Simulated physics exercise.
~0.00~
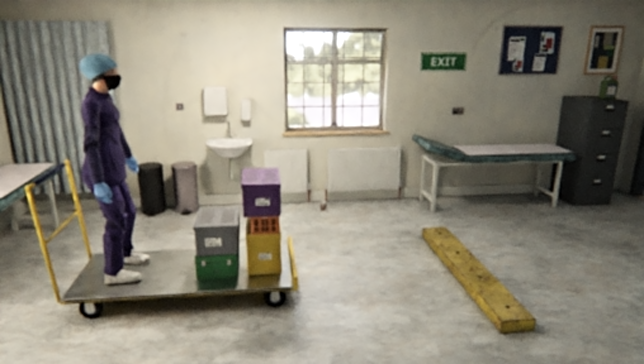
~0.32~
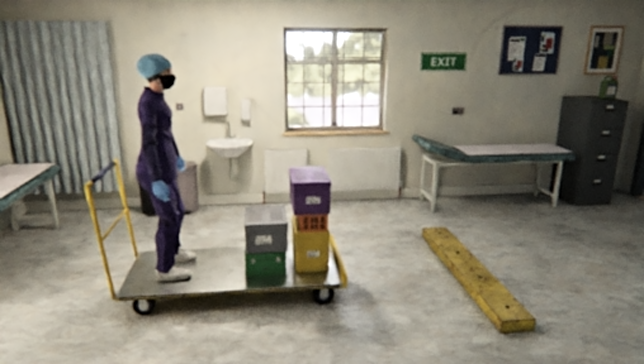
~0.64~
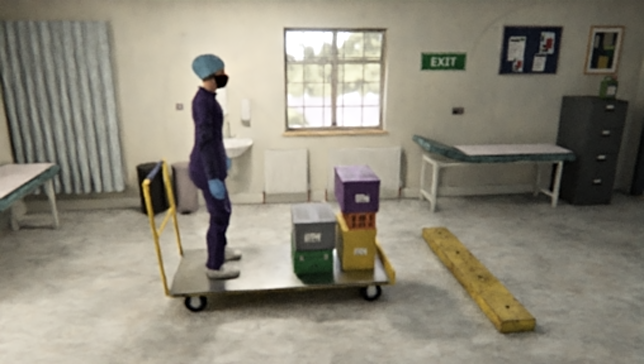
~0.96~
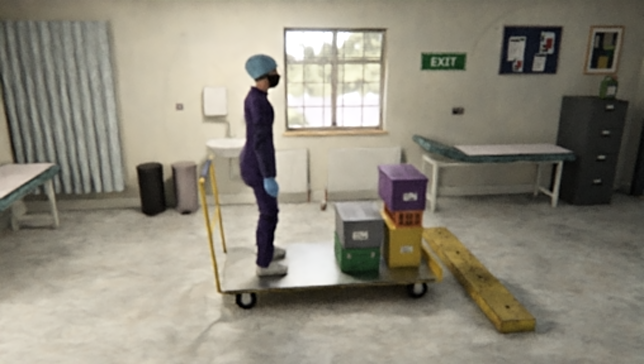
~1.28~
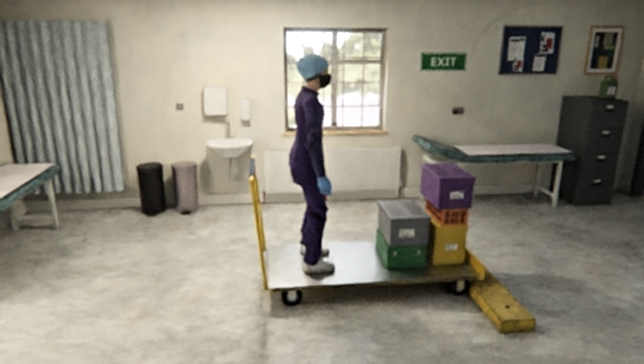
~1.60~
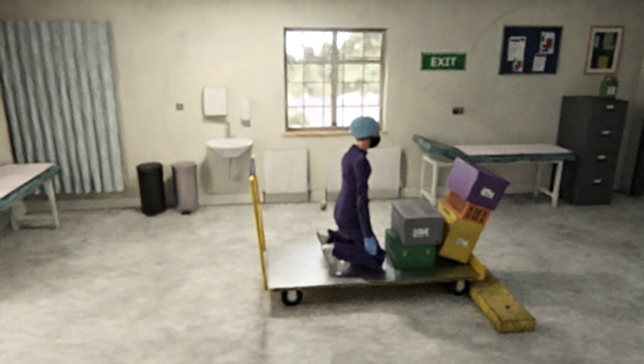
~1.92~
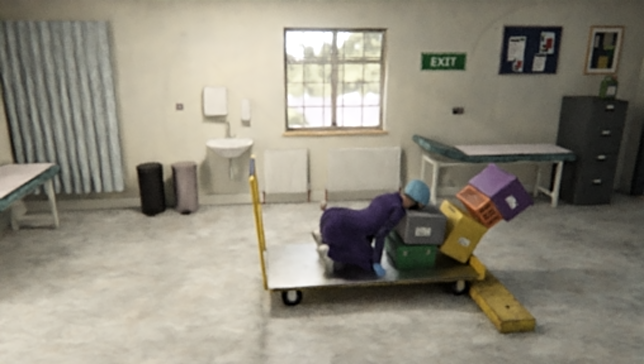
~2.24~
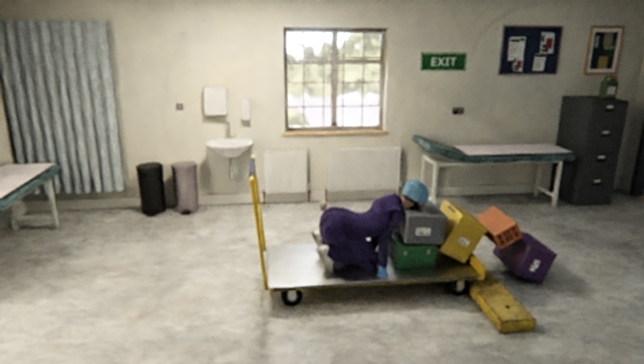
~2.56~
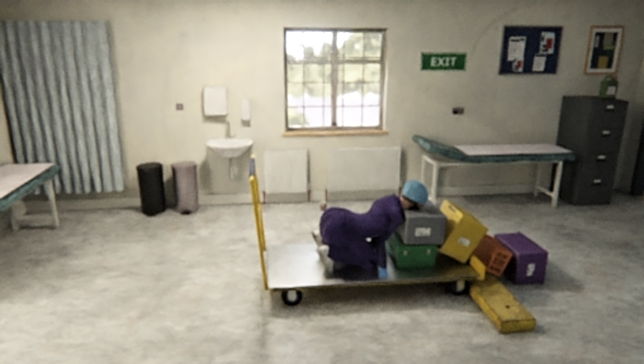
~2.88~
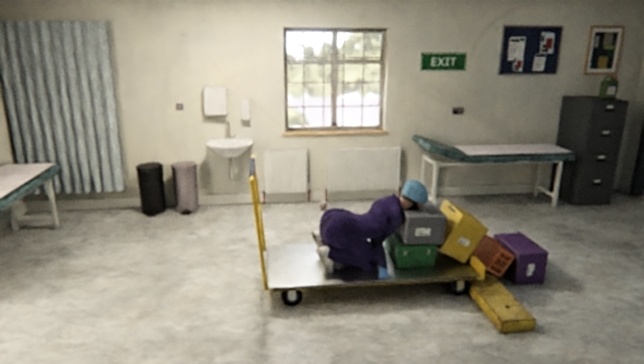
A figure in dark purple scrubs, blue cap, black mask and gloves stands on a flat trolley rolling right across a clinic-like room, seen from the side by a still camera. Ahead of the figure, a grey tote sits on a green box, beside a purple tote, orange crate and yellow tote stacked near the front. The trolley stops abruptly at a yellow kerb. The figure drops to the knees and slumps forward against the grey tote as the front stack tips. The purple tote and orange crate tumble over the front and settle beyond it, while the yellow tote stays leaning on the deck.
